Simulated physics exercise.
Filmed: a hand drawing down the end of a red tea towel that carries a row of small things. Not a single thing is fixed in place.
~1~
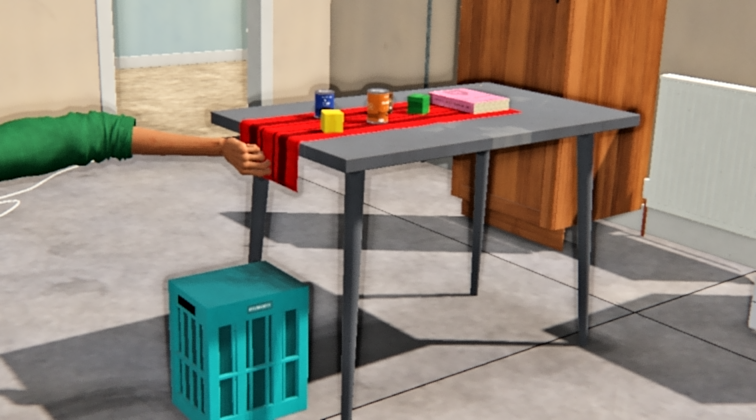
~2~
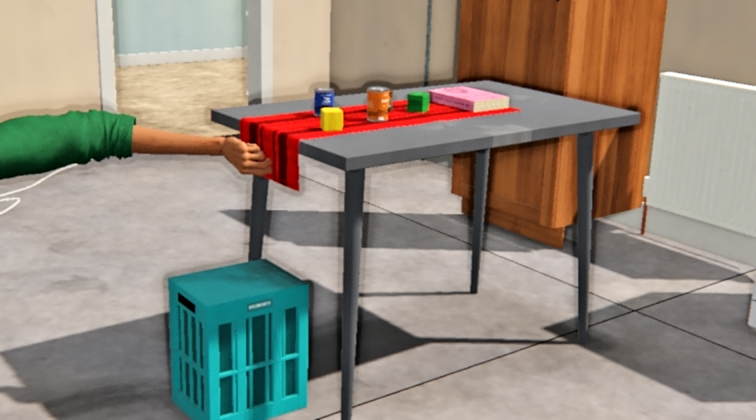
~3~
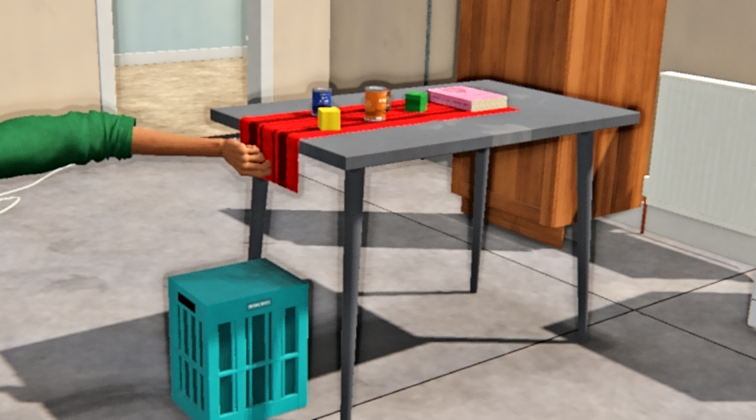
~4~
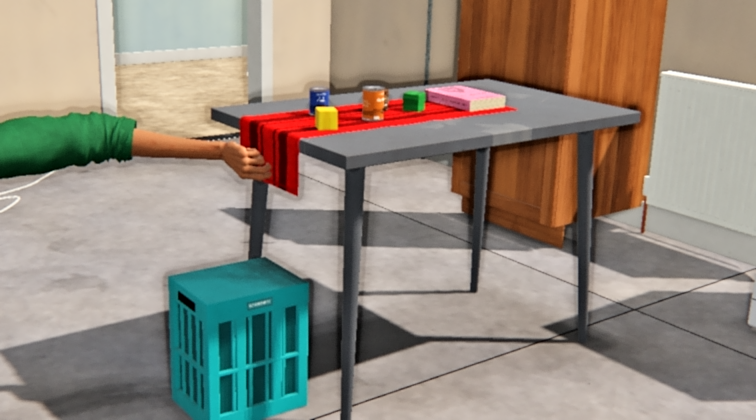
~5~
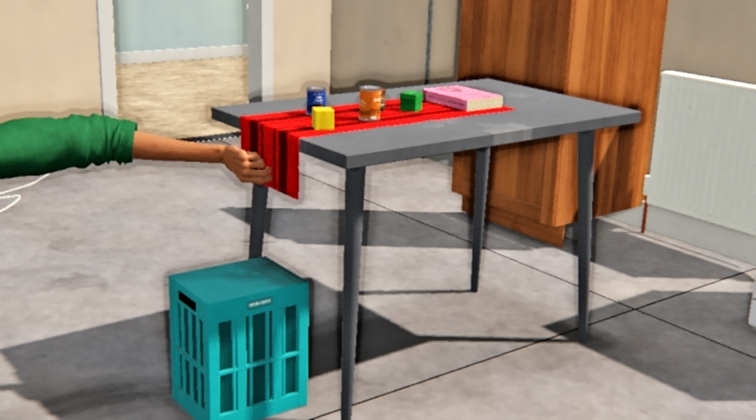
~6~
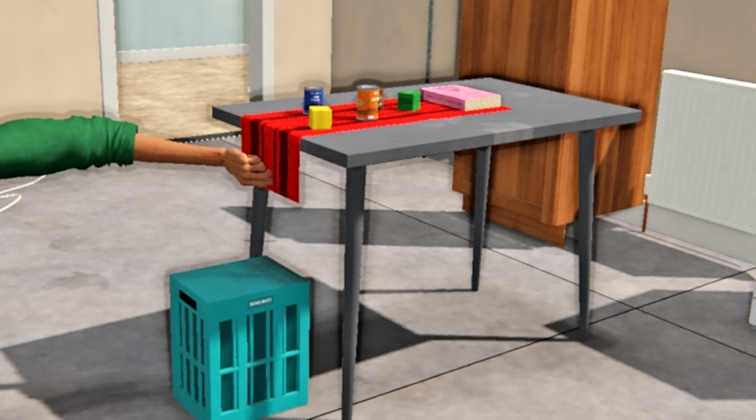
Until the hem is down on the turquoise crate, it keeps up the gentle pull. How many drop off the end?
Number down: Two.
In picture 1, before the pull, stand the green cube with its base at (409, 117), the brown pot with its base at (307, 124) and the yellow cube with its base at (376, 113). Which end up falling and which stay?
For the green cube it's staying, for the brown pot it's falling, for the yellow cube it's staying.
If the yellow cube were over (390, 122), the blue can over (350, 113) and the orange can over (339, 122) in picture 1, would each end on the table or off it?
The yellow cube remains up; the blue can remains up; the orange can comes down.
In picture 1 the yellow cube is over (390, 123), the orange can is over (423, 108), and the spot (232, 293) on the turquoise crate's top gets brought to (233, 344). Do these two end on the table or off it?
As for the yellow cube, it leaves the top; as for the orange can, it stays in place.
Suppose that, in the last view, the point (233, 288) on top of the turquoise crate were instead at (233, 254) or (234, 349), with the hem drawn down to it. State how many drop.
First case 1, second 4.
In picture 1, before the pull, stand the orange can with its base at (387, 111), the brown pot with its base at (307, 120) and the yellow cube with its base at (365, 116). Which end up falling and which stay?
The orange can ends up still aboard, the brown pot ends up knocked off, the yellow cube ends up still aboard.
Soon after, hem near (267, 245); yellow cube gone.
After that, hem on the crate; yellow cube and blue can gone.
In the end, hem on the crate; yellow cube and blue can gone. Over the edge go two.
